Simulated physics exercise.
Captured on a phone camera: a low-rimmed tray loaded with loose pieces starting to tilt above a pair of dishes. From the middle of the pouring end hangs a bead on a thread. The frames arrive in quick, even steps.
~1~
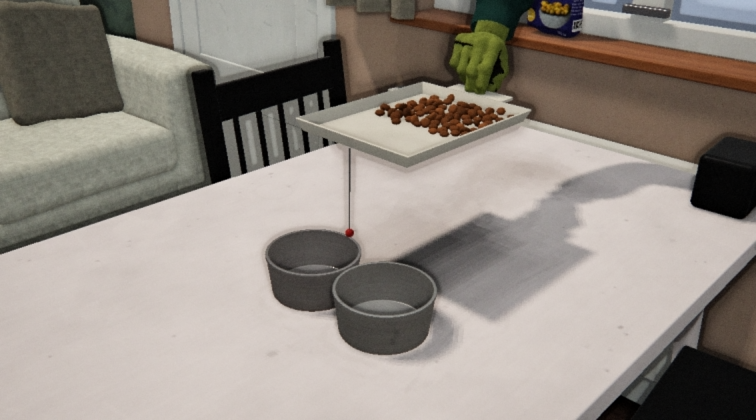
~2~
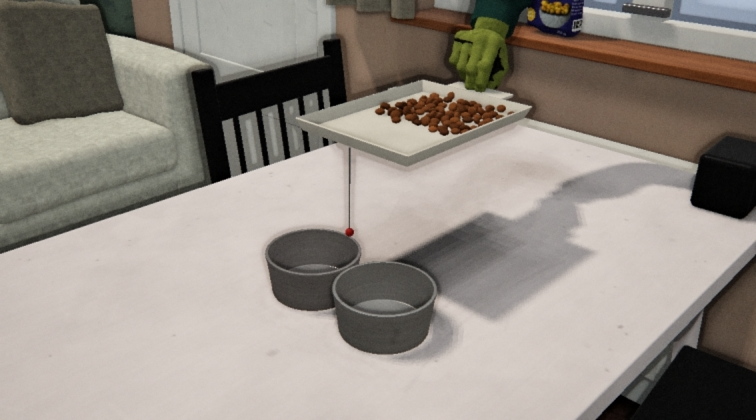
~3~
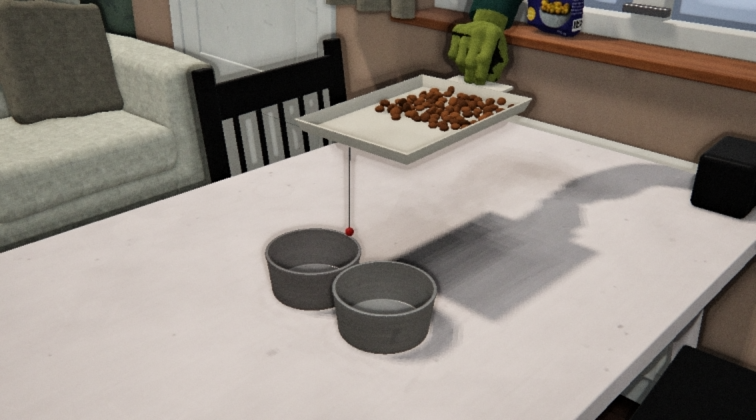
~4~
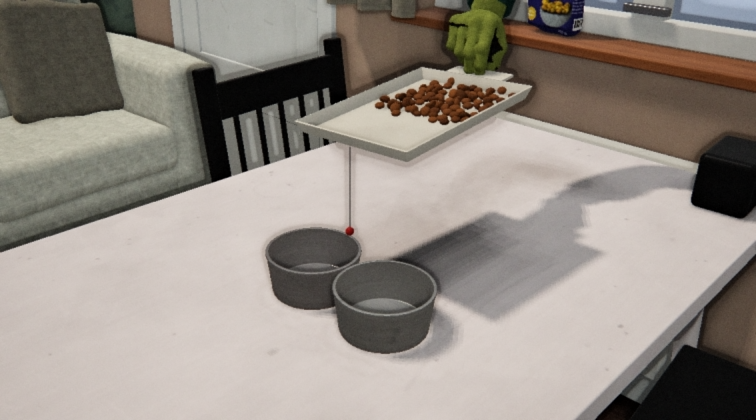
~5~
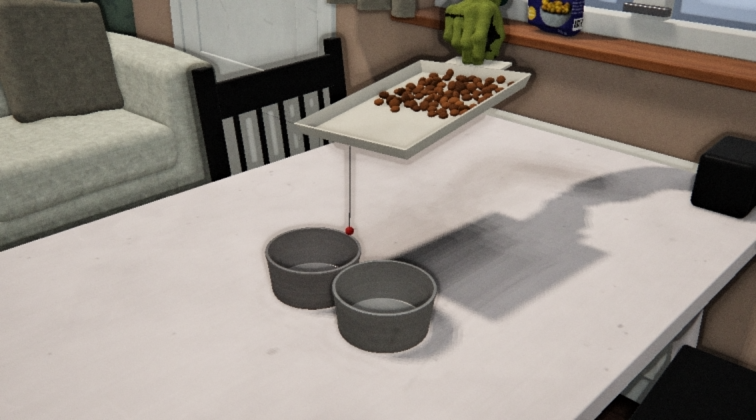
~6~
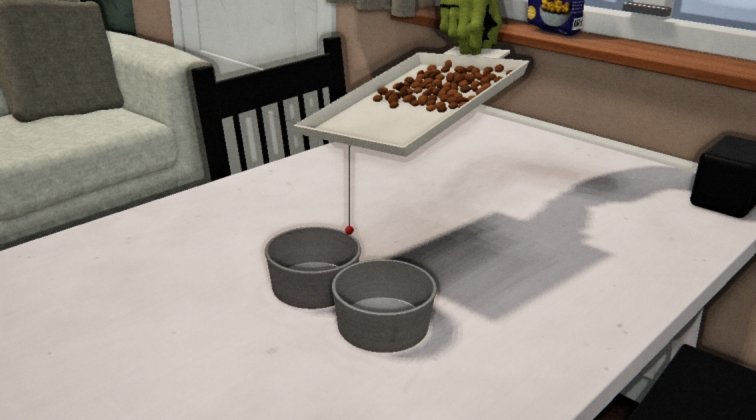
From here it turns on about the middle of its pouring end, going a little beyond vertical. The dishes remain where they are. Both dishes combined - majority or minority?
Minority.
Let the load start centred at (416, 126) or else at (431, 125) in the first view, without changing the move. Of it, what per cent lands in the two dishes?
The first start gives 50 percent and the second 40 percent.
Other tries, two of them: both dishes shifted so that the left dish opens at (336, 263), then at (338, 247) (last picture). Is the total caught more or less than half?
In turn: Below a half; not half.
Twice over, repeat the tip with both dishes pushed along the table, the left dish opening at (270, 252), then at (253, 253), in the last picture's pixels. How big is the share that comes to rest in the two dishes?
About 20 per cent first, then about 10 per cent.
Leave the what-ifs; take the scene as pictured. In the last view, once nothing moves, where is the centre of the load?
Somewhere close to (276, 267) in the last picture.
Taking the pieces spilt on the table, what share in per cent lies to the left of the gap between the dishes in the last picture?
Reading: Around 100 %.
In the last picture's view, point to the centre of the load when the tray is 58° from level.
Look around (313, 141) in the last picture.
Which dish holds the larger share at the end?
That would be the leftward one.
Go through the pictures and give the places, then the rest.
In the first frame, corners of the pouring end near (303, 118) and (407, 154), level; middle of the load near (442, 114), bits of dog kibble; left dish near (278, 283); right dish near (349, 324); bead on its thread near (350, 233).
In the second frame, corners of the pouring end near (303, 118) and (407, 153), level; middle of the load near (442, 112).
In the third frame, corners of the pouring end near (303, 119) and (407, 151), tipped barely, lowest at the left corner; middle of the load near (442, 107).
In the fourth frame, corners of the pouring end near (302, 120) and (406, 148), tipped a little, lowest at the left corner; middle of the load near (442, 100).
In the fifth frame, corners of the pouring end near (302, 122) and (405, 146), tipped a little, lowest at the left corner; middle of the load near (441, 93).
In the sixth frame, corners of the pouring end near (301, 123) and (403, 143), tipped a little, lowest at the left corner; middle of the load near (439, 85); left dish near (278, 280); right dish near (348, 322).
Shortly afterwards, tray tipped steeply; near two thirds on the tray; a little outside both; near a third in the air.
Next, tray tipped right over; only a few on the tray; near a third in the left dish; near half outside both; a little in the air.
Some moments later, tray tipped past a quarter turn; near a third in the left dish; near two thirds outside both.
In the end, tray tipped past a quarter turn; none at all in the right dish; near a third in the left dish; near two thirds outside both.
